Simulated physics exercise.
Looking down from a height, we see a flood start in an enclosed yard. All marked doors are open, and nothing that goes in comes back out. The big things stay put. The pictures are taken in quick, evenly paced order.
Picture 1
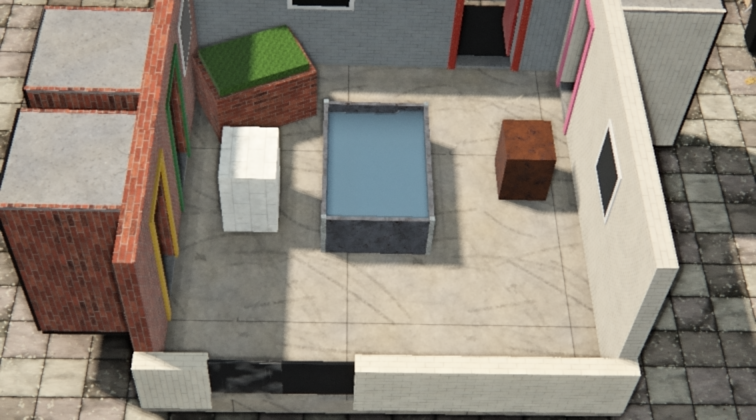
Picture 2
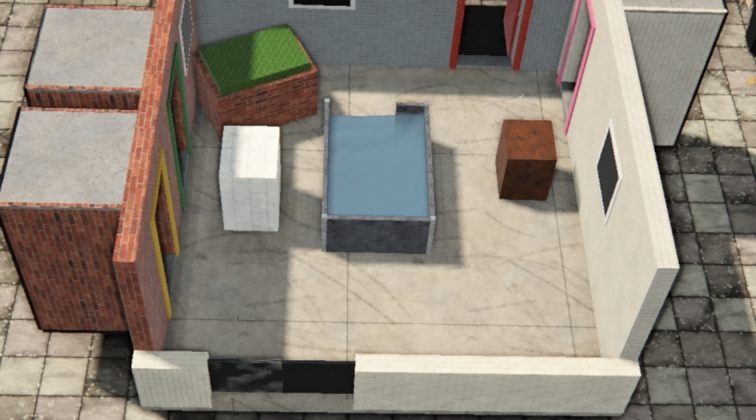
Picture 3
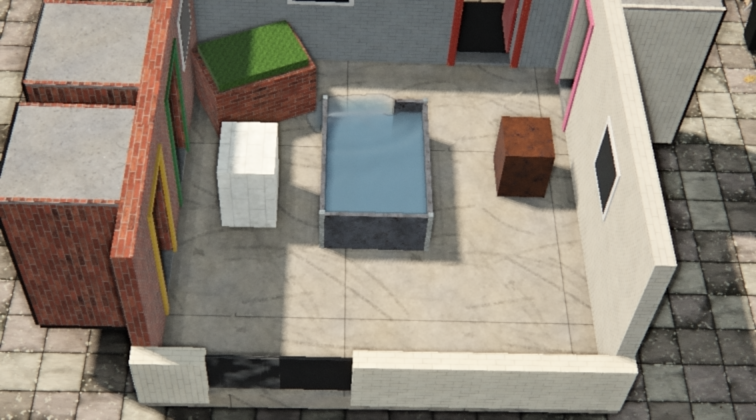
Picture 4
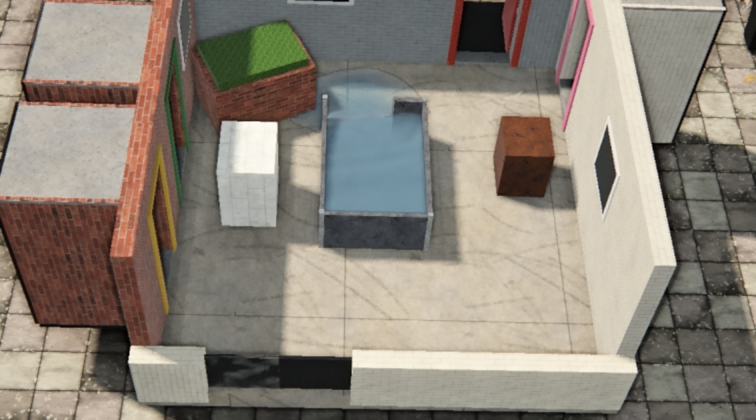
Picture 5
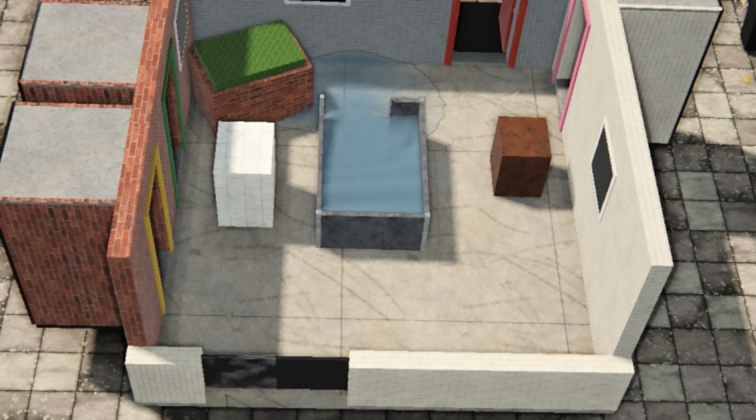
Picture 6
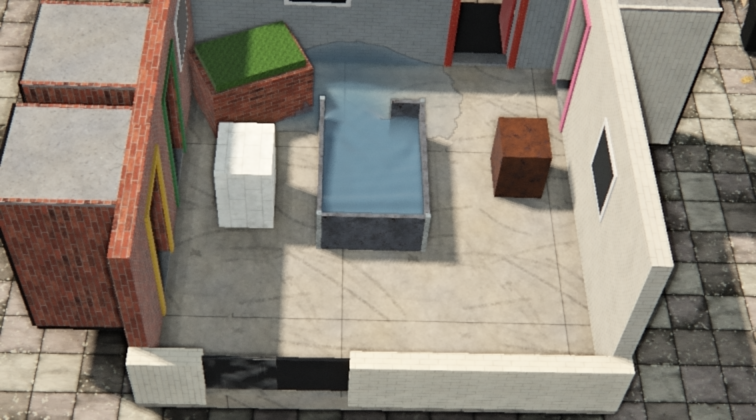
Water pours from a gap in the tank's far side and spreads across the yard floor.
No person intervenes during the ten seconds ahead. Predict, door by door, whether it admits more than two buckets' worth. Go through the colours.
I expect the red door to let through too much; I expect the green door to let through an acceptable amount; I expect the pink door to let through too much; I expect the yellow door to let through an acceptable amount.
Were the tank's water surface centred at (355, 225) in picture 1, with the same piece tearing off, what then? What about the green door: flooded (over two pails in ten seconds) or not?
Briefly, green crosses the line.
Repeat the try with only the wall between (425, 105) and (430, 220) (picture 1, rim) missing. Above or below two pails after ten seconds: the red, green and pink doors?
Well, I'd say the red door breaks the threshold, while the green door comes in lower and the pink door breaks the threshold.
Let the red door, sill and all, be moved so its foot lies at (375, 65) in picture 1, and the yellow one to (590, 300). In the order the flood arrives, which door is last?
It's the one in yellow.
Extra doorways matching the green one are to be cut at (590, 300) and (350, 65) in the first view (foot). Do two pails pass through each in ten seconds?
Falls short, then goes past it.
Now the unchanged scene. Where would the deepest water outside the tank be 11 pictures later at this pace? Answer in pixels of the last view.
At about (322, 68).
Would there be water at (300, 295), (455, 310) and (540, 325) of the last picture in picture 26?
Result, in the order given: Not wetted / not wetted / not wetted.
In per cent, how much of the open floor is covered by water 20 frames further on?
My estimate is close to 45 per cent.
A moment on, water covers 15 % of the floor; the red door wet at the sill, nothing in, the green door not reached, the pink door not reached, the yellow door not reached.
Next, water covers 30 % of the floor; the red door under two buckets in, the green door not reached, the pink door under two buckets in, the yellow door not reached.
Then, water covers 45 % of the floor; the red door under two buckets in, the green door wet at the sill, nothing in, the pink door over two buckets in, the yellow door wet at the sill, nothing in.
Later, water covers 80 % of the floor; the red door over two buckets in, the green door wet at the sill, nothing in, the pink door far over two buckets in, the yellow door wet at the sill, nothing in.
In the end, water covers 95 % of the floor; the red door far over two buckets in, the green door wet at the sill, nothing in, the pink door far over two buckets in, the yellow door wet at the sill, nothing in.
